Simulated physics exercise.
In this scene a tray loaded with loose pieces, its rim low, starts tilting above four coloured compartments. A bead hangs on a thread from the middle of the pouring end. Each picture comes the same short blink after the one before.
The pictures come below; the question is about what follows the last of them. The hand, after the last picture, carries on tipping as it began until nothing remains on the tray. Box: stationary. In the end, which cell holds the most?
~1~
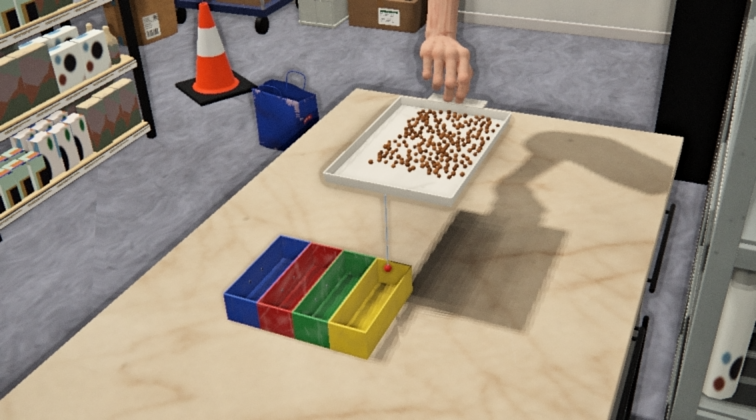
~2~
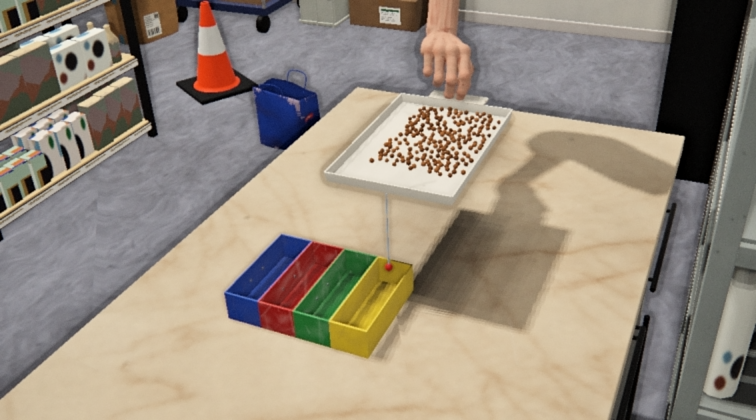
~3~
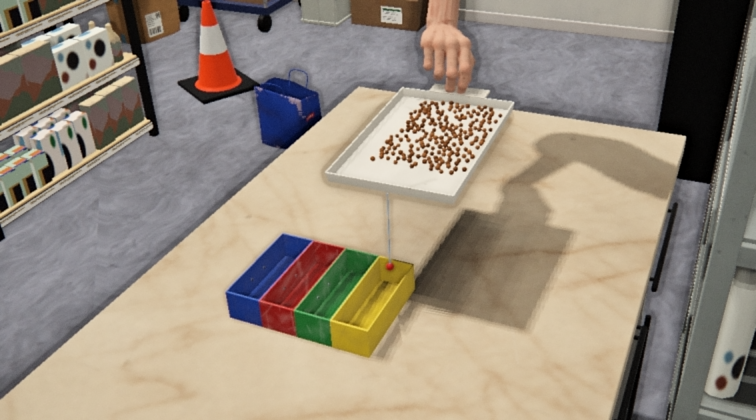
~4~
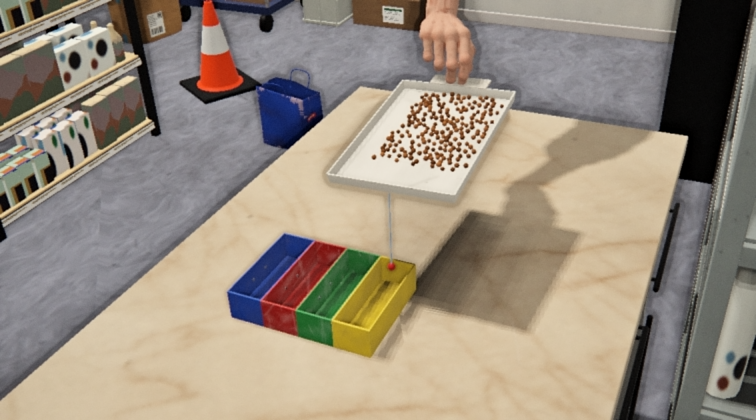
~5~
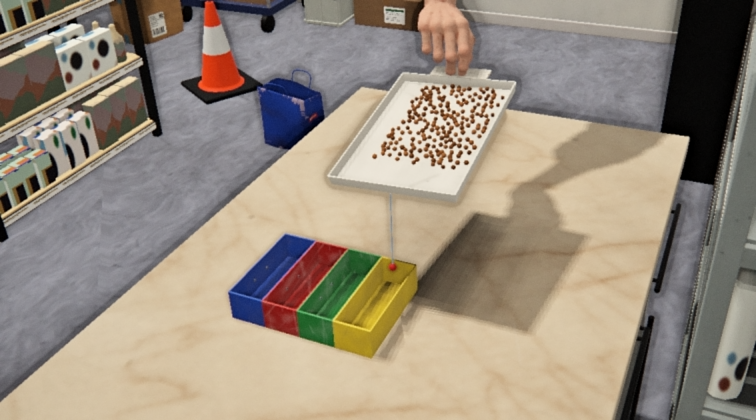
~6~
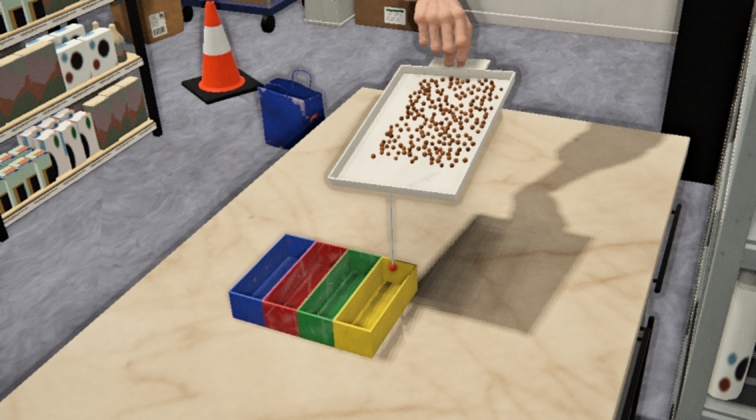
The green cell holds the most.
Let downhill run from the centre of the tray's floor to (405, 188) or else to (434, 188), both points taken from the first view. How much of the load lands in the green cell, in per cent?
About 0 % and about 0 %.
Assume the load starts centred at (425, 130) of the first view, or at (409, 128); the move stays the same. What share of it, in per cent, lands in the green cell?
Respectively 60 and 60 in a hundred.
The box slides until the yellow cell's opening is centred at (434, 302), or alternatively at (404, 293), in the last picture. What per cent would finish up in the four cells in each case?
In turn about 100 and about 100 percent.
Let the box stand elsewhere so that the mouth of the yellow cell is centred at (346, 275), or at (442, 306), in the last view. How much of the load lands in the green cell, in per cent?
20 and 0 %.
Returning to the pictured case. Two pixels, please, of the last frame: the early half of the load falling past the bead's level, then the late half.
For the early half I get (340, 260), and for the late half (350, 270).
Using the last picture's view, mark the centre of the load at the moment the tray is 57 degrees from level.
I'd mark it close to (361, 180).
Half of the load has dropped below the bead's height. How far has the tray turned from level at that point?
Around 110° at that moment.
Just after the last frame, tray tipped steeply; the larger part on the tray; about a tenth in the green cell; about a tenth in the red cell; just a few in the yellow cell; about a tenth falling or outside the box.
A moment on, tray tipped right over; the larger part on the tray; about a tenth in the green cell; about a tenth in the red cell; just a few in the yellow cell; just a few in the blue cell; just a few falling or outside the box.
Further on, tray tipped past a quarter turn; roughly half in the green cell; roughly a quarter in the red cell; roughly a quarter in the yellow cell; about a tenth in the blue cell; just a few falling or outside the box.
When it is over, tray tipped past a quarter turn; roughly half in the green cell; roughly a quarter in the red cell; roughly a quarter in the yellow cell; about a tenth in the blue cell; just a few outside the box.
